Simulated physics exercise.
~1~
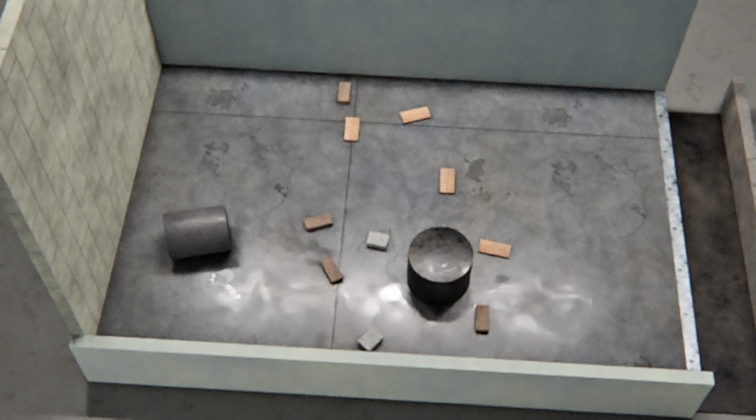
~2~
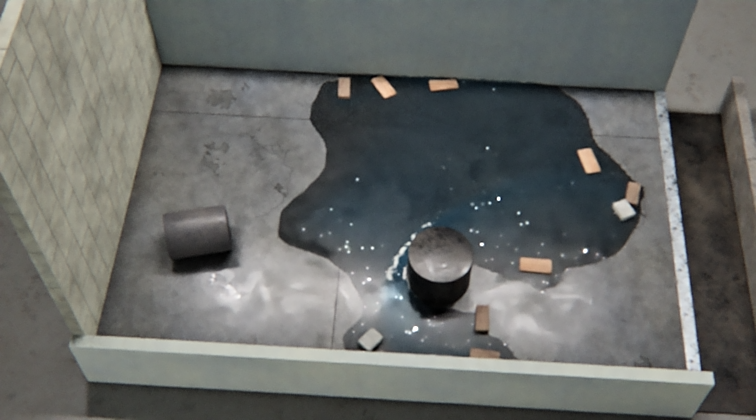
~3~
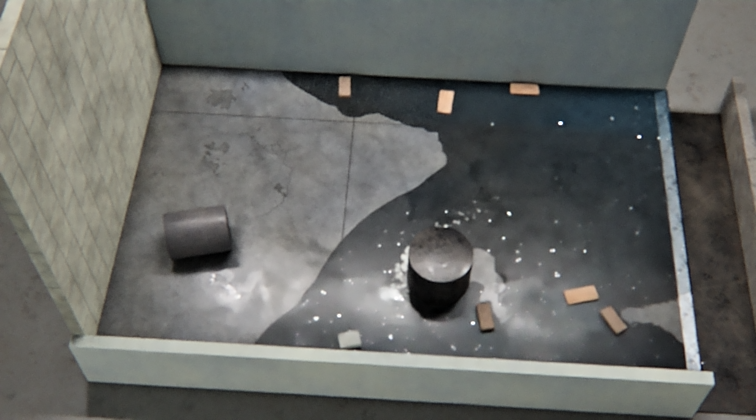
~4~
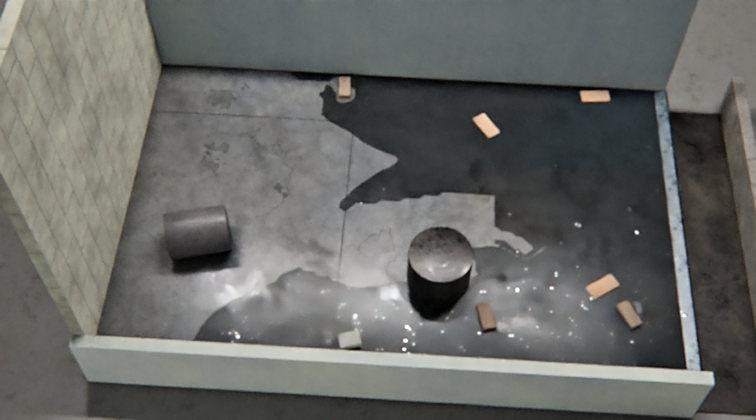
Dark water spread across the grey floor of a walled enclosure, sweeping most of the small blocks to the right and carrying some out of sight, before it partly drew back, leaving bare patches around the unmoved drums and a few blocks scattered about.
